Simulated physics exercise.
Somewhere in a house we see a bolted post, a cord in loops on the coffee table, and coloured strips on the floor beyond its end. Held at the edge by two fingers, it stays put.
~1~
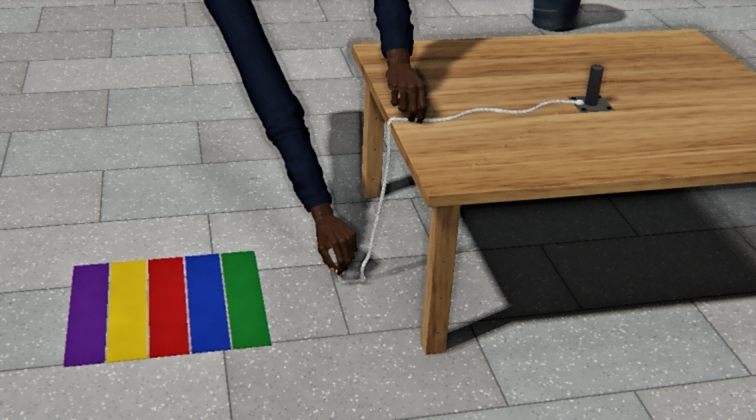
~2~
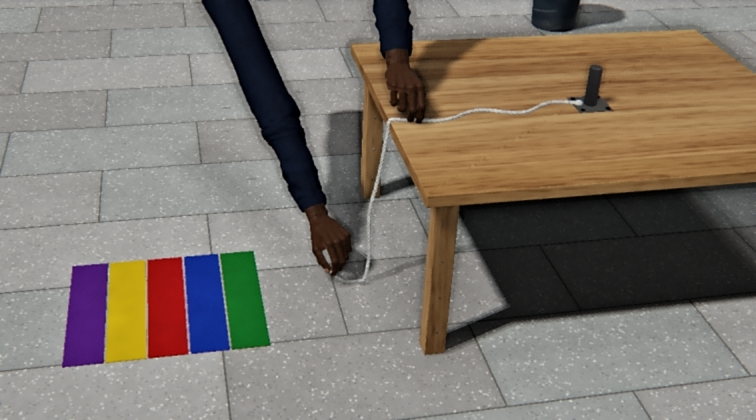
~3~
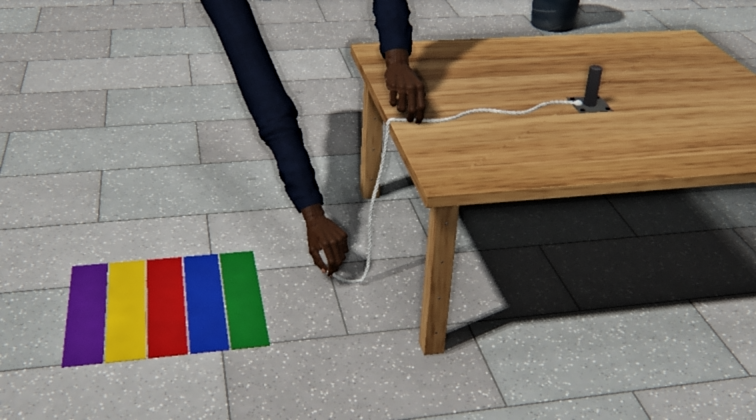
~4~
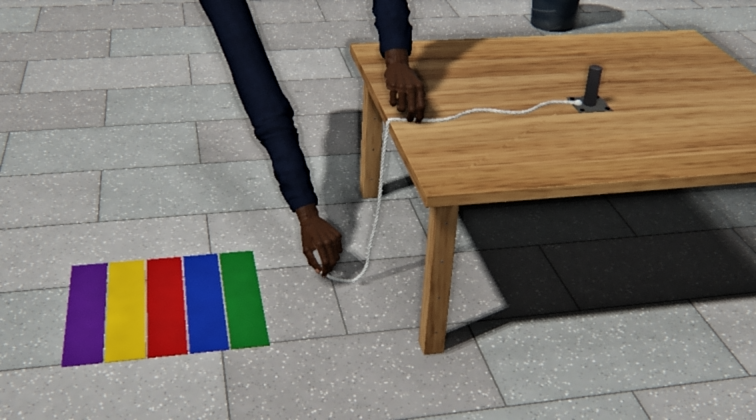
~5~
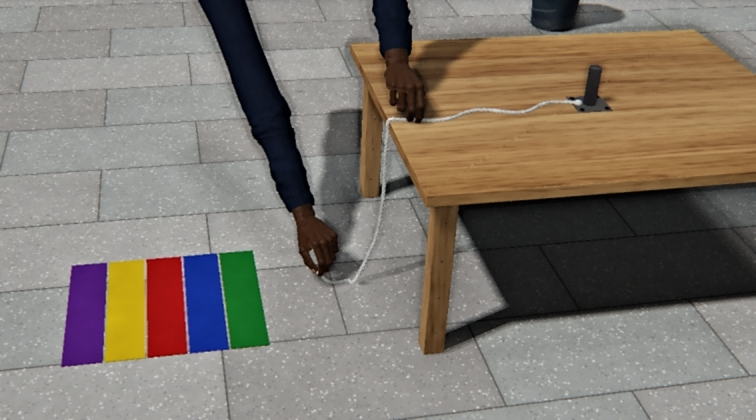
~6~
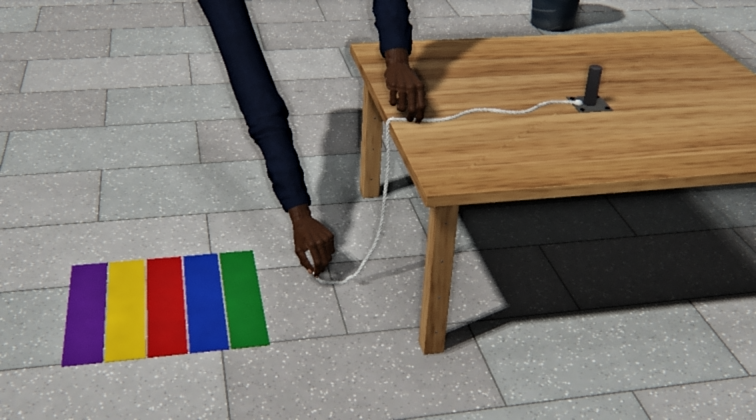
On a paved floor, beside a wooden table, two dark-sleeved arms handle a white cord that runs from a dark post across the tabletop and over its edge. One hand stays at the edge while the lower hand, near the floor, shifts the cord's end slightly left, toward the coloured strips.
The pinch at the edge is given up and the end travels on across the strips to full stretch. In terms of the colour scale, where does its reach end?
At blue.
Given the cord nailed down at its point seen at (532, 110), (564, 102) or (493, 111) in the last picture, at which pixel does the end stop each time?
Pixel spots, one per try: About (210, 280), (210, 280), (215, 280).
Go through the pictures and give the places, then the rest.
The first picture shows end (337, 271); green (250, 328); blue (209, 332); red (169, 336); yellow (127, 341); purple (86, 345).
The second picture shows end (331, 272); cord through (548, 103) (490, 111) (434, 121) (384, 150) (370, 212) (367, 269).
The third picture shows end (328, 272).
The fourth picture shows end (322, 272); cord through (548, 103) (489, 111) (433, 121) (384, 150) (378, 212) (365, 269).
The fifth picture shows end (318, 272).
The sixth picture shows end (314, 273); cord through (548, 103) (489, 110) (433, 121) (388, 149) (383, 211) (361, 268).
Soon after, end near (263, 277); short of the strips.
After that, end near (227, 280); over green.
At the stop, end near (206, 282); over blue. The blue one.
